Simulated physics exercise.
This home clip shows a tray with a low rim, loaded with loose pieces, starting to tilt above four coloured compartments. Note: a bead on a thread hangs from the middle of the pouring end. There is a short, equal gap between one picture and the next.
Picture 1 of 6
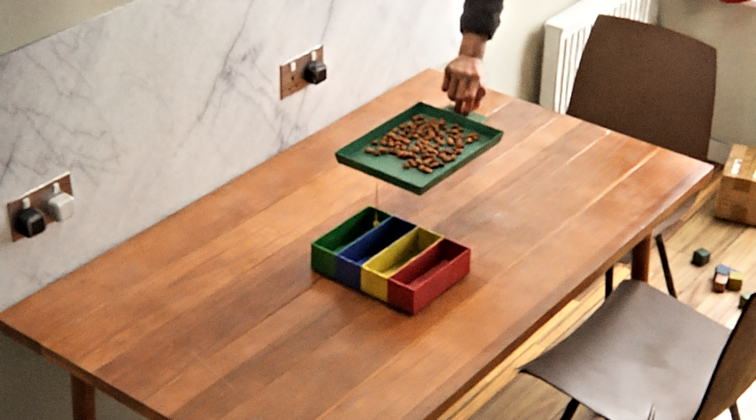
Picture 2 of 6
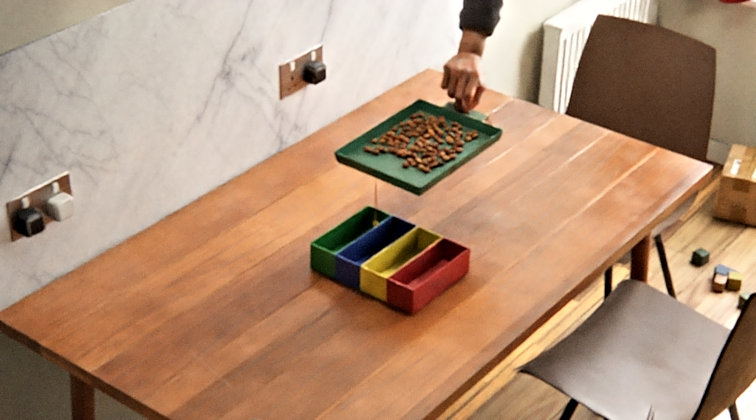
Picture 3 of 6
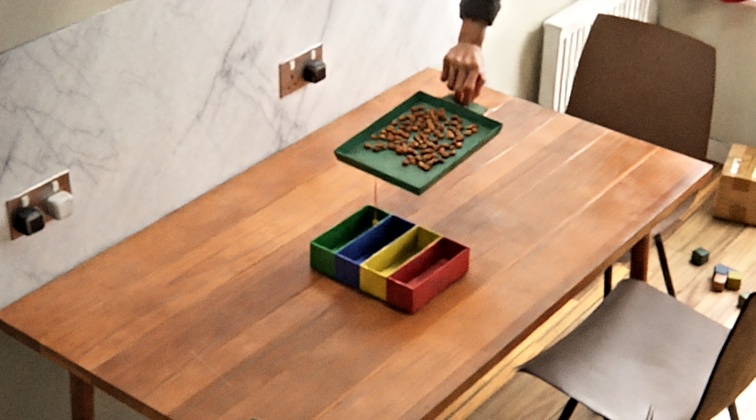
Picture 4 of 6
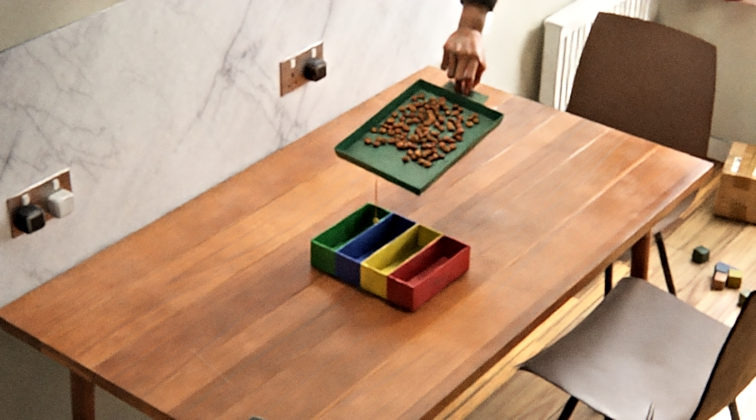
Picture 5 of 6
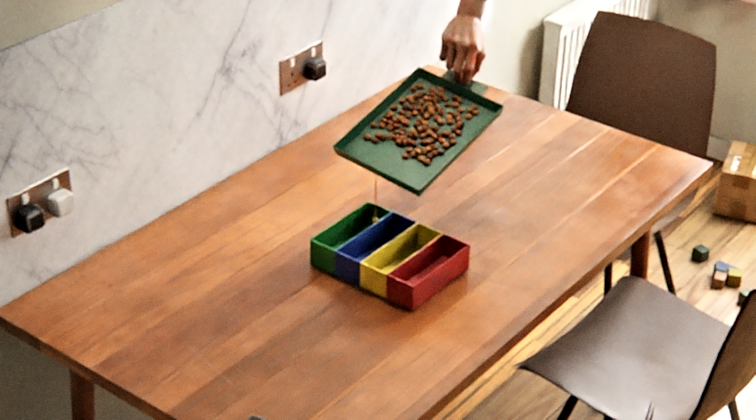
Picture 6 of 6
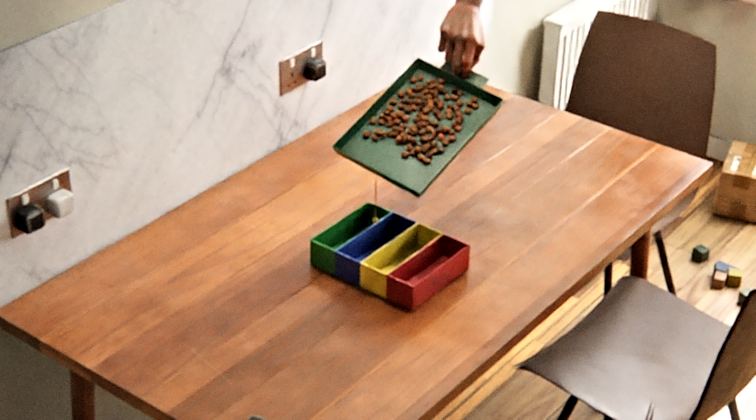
Hand tilting a green tray of brown kibble pieces gradually toward its lower right corner above four coloured compartments on a wooden table.
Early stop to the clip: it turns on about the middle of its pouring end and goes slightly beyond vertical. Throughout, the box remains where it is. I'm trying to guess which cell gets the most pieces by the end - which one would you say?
I would say the yellow one.
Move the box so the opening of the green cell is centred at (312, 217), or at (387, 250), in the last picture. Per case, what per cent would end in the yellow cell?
About 10% on the first try and 0% on the second.
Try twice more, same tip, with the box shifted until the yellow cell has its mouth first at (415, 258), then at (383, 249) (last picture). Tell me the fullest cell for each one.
For the first position it is yellow, and for the second it is red.
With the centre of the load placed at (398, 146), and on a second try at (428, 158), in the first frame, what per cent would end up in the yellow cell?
First case: Some 70 %; second case: Some 70 %.
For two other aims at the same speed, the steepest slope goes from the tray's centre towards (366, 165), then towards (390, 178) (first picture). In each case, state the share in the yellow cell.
About 0 and 30 percent.
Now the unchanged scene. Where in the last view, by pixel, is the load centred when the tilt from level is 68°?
I'd put it at about (402, 183).
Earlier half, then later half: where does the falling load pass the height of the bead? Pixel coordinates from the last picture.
Around (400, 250) and then (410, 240).
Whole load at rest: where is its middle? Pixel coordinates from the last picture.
At about (397, 271), give or take.
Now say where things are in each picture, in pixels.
In the first frame, corners of the pouring end near (338, 152) and (420, 185), level; middle of the load near (426, 143), bits of dog kibble; bead on its thread near (376, 224); green cell near (324, 258); blue cell near (349, 270); yellow cell near (375, 282); red cell near (401, 294).
In the second frame, corners of the pouring end near (337, 152) and (420, 185), level; middle of the load near (426, 142).
In the third frame, corners of the pouring end near (337, 150) and (419, 186), tipped barely, lowest at the right corner; middle of the load near (425, 137).
In the fourth frame, corners of the pouring end near (337, 147) and (419, 186), tipped a little, lowest at the right corner; middle of the load near (426, 130).
In the fifth frame, corners of the pouring end near (336, 146) and (419, 188), tipped clearly, lowest at the right corner; middle of the load near (425, 123).
In the sixth frame, corners of the pouring end near (336, 146) and (419, 190), tipped clearly, lowest at the right corner; middle of the load near (425, 119); green cell near (323, 255); blue cell near (348, 266); yellow cell near (374, 278); red cell near (400, 290).
Shortly afterwards, tray tipped steeply; the bulk on the tray; a little falling or outside the box.
Next, tray tipped past a quarter turn; a little on the tray; near half in the yellow cell; a little in the red cell; a little in the blue cell; near a quarter falling or outside the box.
Some moments later, tray tipped past a quarter turn; near two thirds in the yellow cell; near a quarter in the blue cell; a little in the red cell; only a few falling or outside the box.
In the end, tray tipped past a quarter turn; near two thirds in the yellow cell; near a quarter in the blue cell; a little in the red cell; none at all in the green cell; only a few outside the box.
